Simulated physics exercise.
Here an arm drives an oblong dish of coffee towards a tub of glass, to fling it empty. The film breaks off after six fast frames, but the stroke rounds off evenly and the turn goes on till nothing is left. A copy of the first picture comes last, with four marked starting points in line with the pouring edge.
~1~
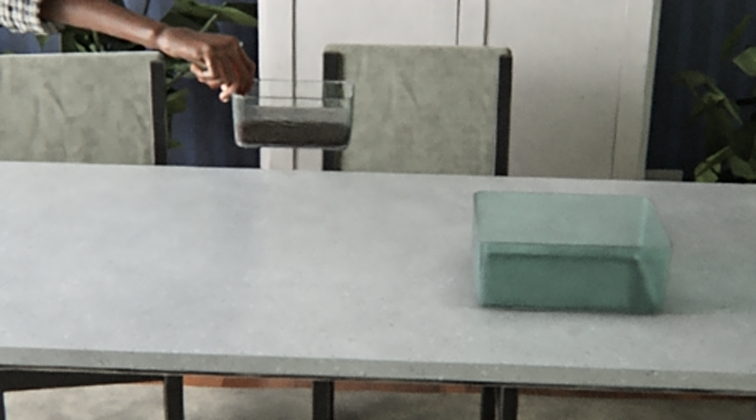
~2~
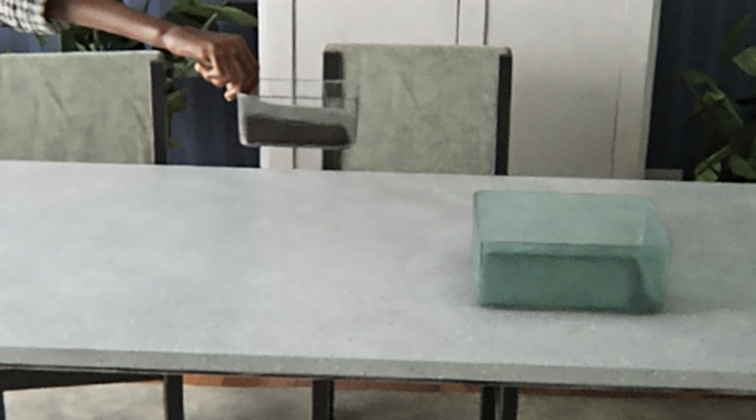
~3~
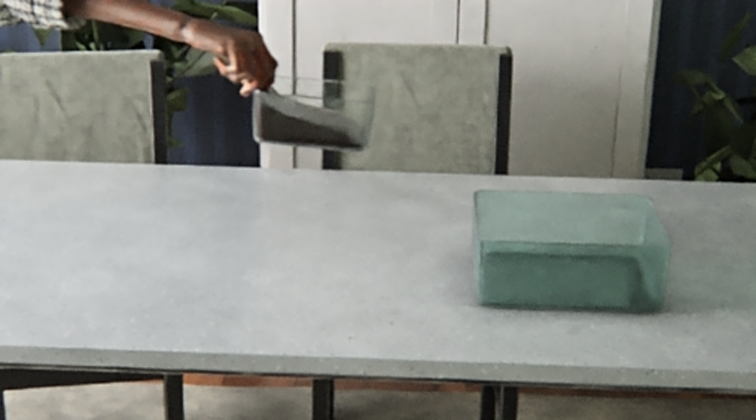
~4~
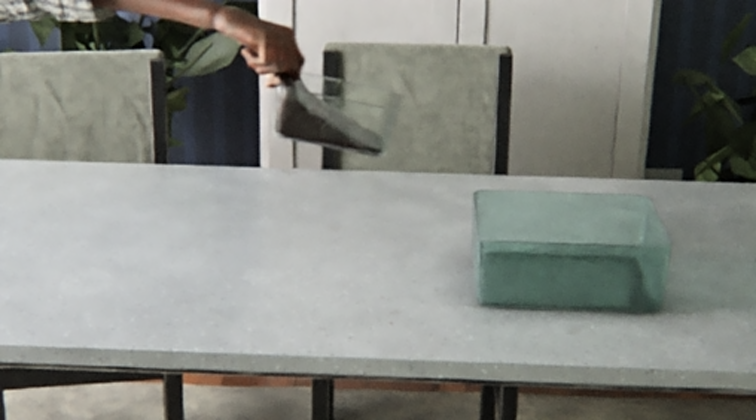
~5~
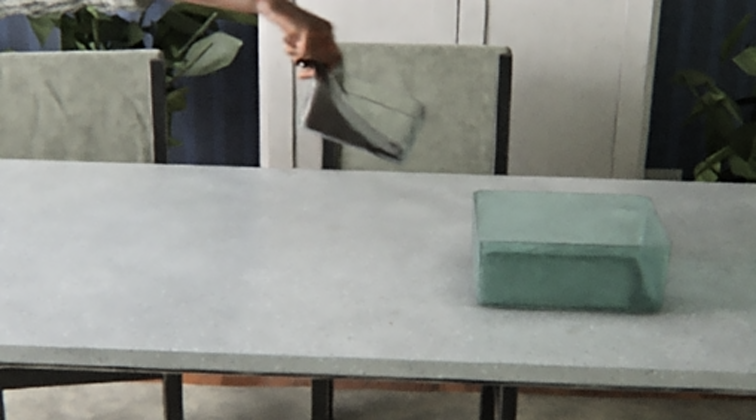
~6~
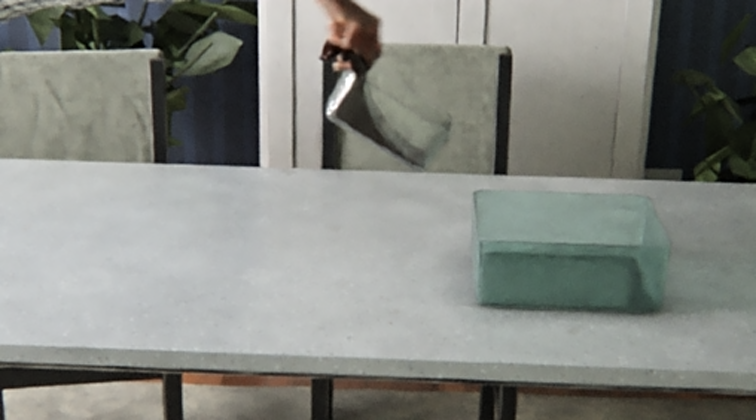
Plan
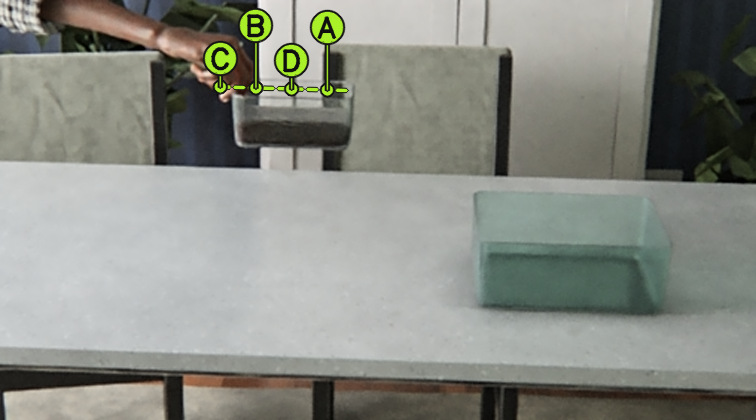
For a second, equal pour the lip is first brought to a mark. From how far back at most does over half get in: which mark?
Use dot D.
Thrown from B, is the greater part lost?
Yes.
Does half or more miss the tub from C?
Yes.
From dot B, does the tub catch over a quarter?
Yes, clearly.
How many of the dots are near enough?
Two of them.
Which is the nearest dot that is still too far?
Here it is dot B.
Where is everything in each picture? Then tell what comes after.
Upright, lip at (351, 90); tub from (476, 305) to (662, 311); nothing has left yet, in the first frame.
Upright, lip at (357, 90); nothing has left yet, in the second frame.
Tipped about 4°, lip at (373, 93); nothing has left yet, in the third frame.
Tipped about 10°, lip at (396, 100); coffee is over the rim, down to (295, 80), in the fourth frame.
Tipped about 19°, lip at (424, 111); coffee is over the rim, down to (329, 75), in the fifth frame.
Tipped about 31°, lip at (451, 123); coffee is over the rim, down to (366, 70), in the sixth frame.
In lime, A at (327, 89); B at (255, 87); C at (220, 86); D at (291, 88).
For dot A, about 78 % lands in the tub, 14 % falls short and 8 % goes beside or beyond.
For dot B, about 36 % lands in the tub, 59 % falls short and 5 % goes beside or beyond.
For dot C, about 23 % lands in the tub, 73 % falls short and 4 % goes beside or beyond.
For dot D, about 65 % lands in the tub, 25 % falls short and 10 % goes beside or beyond.
